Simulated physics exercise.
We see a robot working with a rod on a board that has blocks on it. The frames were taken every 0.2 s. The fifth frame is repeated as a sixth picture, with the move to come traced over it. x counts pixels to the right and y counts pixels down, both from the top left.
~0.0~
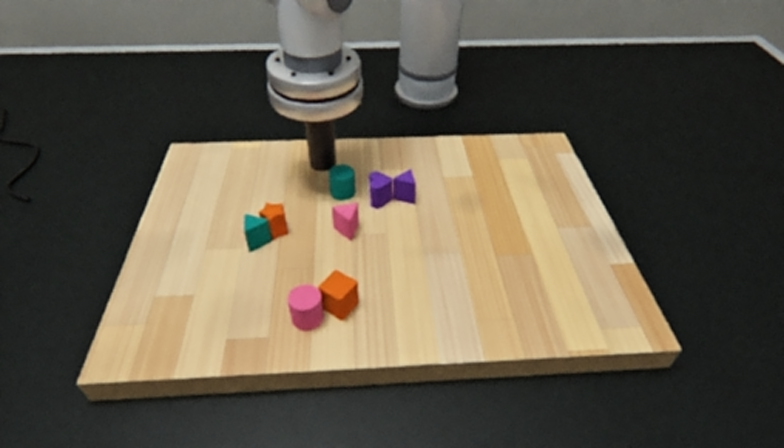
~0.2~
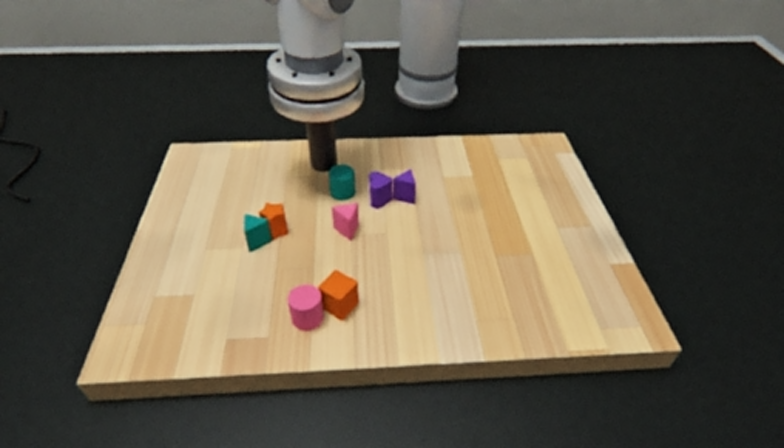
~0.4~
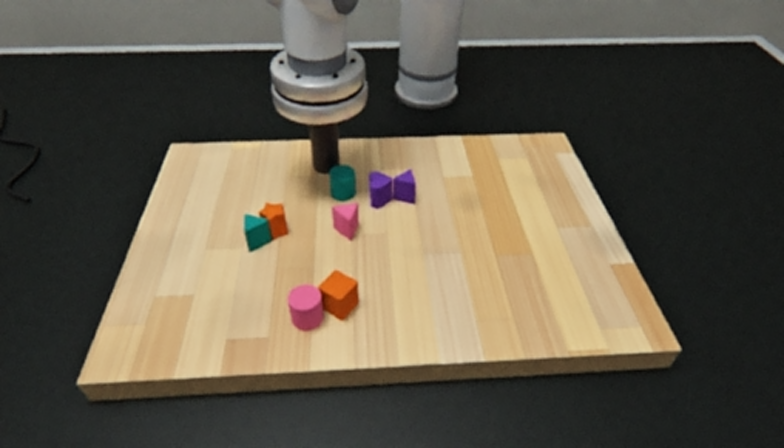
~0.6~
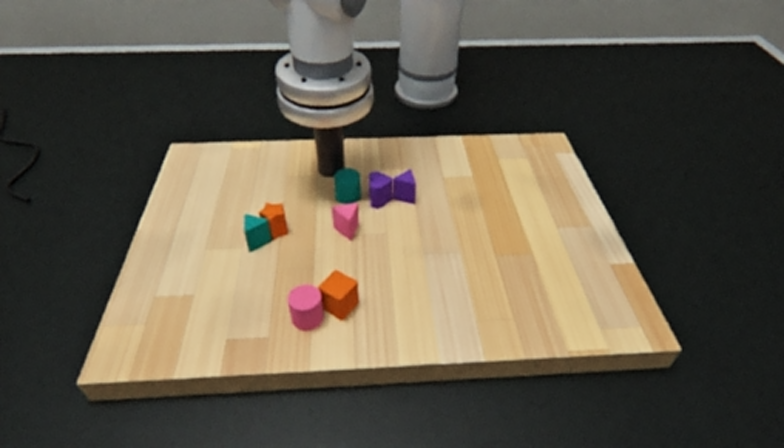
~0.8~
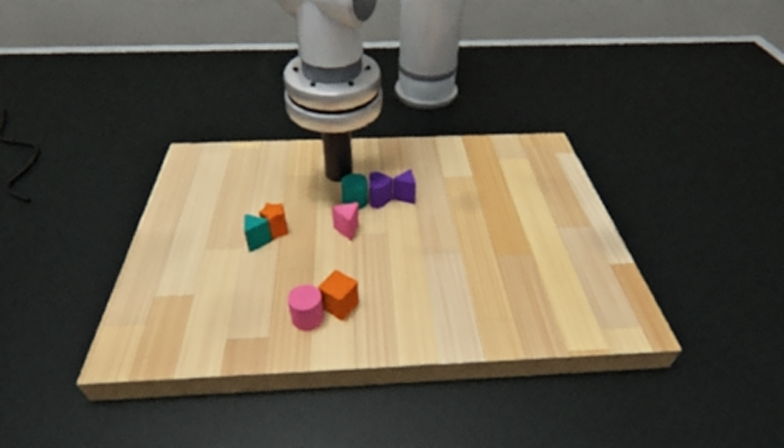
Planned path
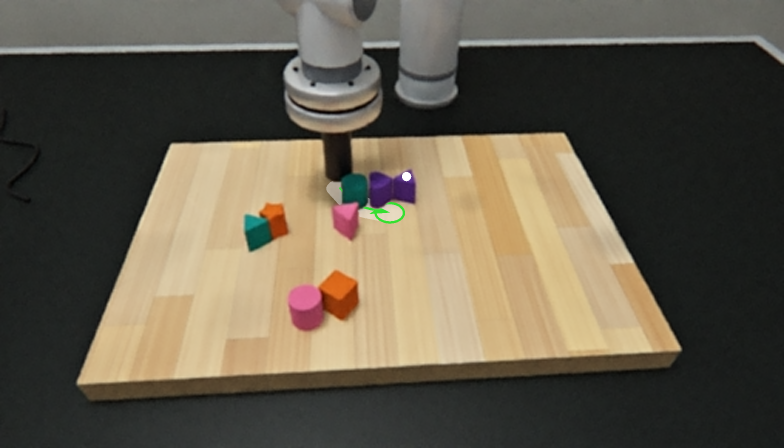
The footage shows a robot arm holding a dark rod over a wooden board of colored blocks; after barely moving at first, the rod nudges the turquoise circular block a short way right and slightly downward, toward the purple blocks.
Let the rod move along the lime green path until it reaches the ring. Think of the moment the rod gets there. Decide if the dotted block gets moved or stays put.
The block you're asking about gets moved.
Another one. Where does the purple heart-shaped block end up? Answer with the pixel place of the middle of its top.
Pixel (412, 180).
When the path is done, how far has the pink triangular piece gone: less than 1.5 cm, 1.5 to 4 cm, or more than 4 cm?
Verdict: Less than 1.5 cm.
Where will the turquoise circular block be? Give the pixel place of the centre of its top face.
The middle of its upper face will lie at (394, 210).
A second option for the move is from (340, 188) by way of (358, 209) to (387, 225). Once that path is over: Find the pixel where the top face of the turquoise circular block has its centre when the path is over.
(405, 221)
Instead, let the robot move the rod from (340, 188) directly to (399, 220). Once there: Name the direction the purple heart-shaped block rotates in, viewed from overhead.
It turns round anticlockwise.
The line goes from (340, 188) over (351, 200) and (368, 208) to (390, 213); the dot is on the purple triangular piece.
On the path given first. Halfway along, rod (358, 191); turquoise circular block (375, 199); purple heart-shaped block (385, 182), turned 40° anticlockwise.
At the end, rod (390, 198); pink triangular piece unmoved; turquoise circular block (394, 210); purple heart-shaped block (412, 180), turned 105° anticlockwise; purple triangular piece (423, 172).
